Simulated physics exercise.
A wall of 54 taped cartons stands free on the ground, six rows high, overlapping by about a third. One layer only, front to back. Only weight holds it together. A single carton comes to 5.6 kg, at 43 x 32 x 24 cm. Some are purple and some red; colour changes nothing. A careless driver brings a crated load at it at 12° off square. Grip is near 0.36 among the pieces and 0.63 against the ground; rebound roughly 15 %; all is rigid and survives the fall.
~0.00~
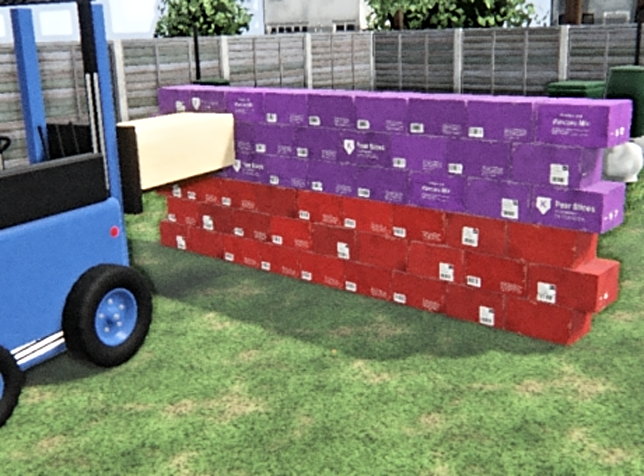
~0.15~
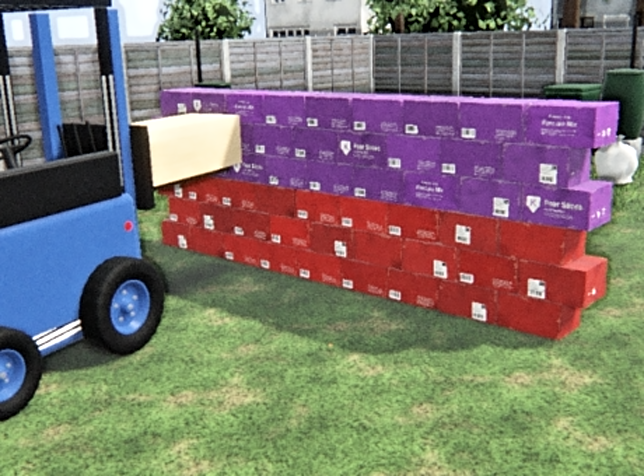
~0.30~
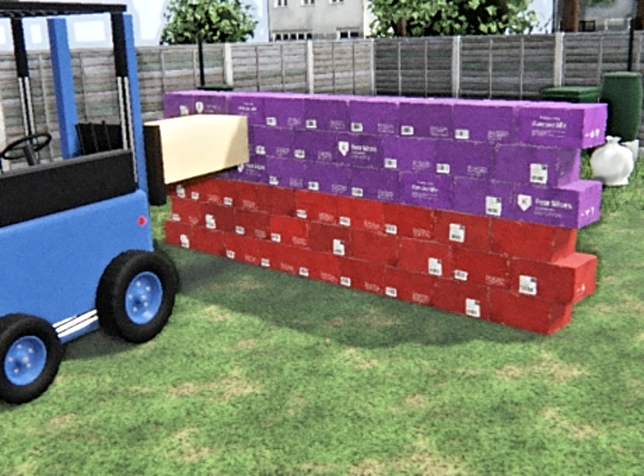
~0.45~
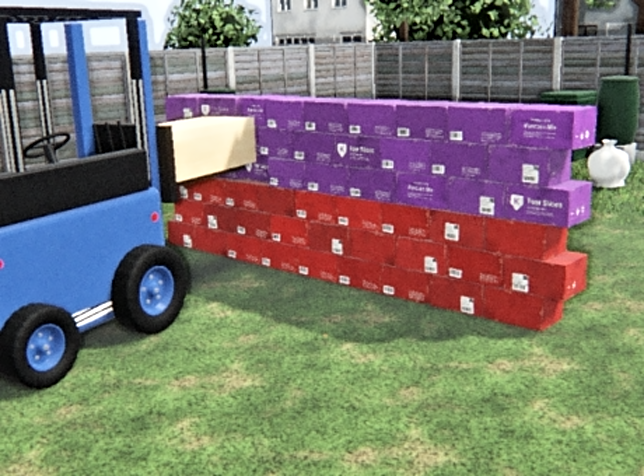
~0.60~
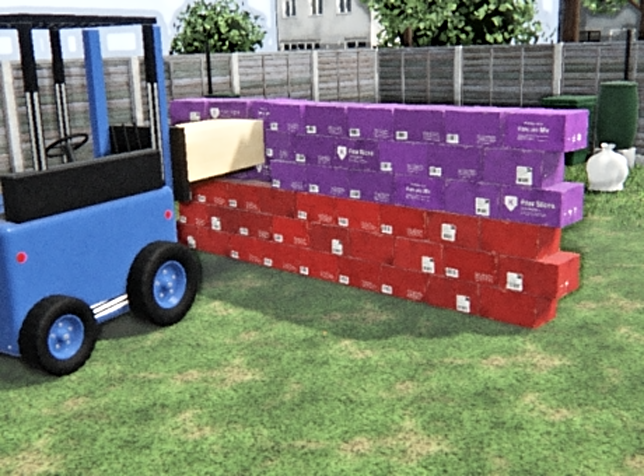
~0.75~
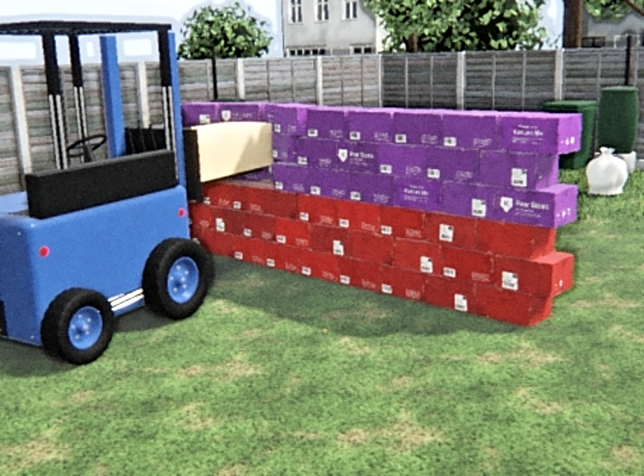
A blue forklift carrying a pale block drives up to stacked purple and red boxes and pushes into the upper purple ones.
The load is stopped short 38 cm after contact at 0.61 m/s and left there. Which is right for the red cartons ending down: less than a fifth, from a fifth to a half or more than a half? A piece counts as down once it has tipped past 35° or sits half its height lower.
Ending down: Under a fifth.
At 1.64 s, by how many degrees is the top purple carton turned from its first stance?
Some 120°.
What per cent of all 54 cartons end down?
About 15 per cent.
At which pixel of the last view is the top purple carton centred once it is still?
Near (361, 213).
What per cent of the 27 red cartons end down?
Near 0 per cent.
By 1.16 s, none of the 27 red cartons down (6 of 54 in all colours); top red carton unmoved; top purple carton tilted 52°, 22 cm lower.
By 1.64 s, none of the 27 red cartons down (9 of 54 in all colours); top red carton unmoved; top purple carton on its side.
When it is over (3.4 s), none of the 27 red cartons down (9 of 54 in all colours); top red carton unmoved; top purple carton 1.19 m lower. That is 0 per cent. In pixels of the last frame, middles, top red carton near (462, 227), top purple carton near (361, 213).
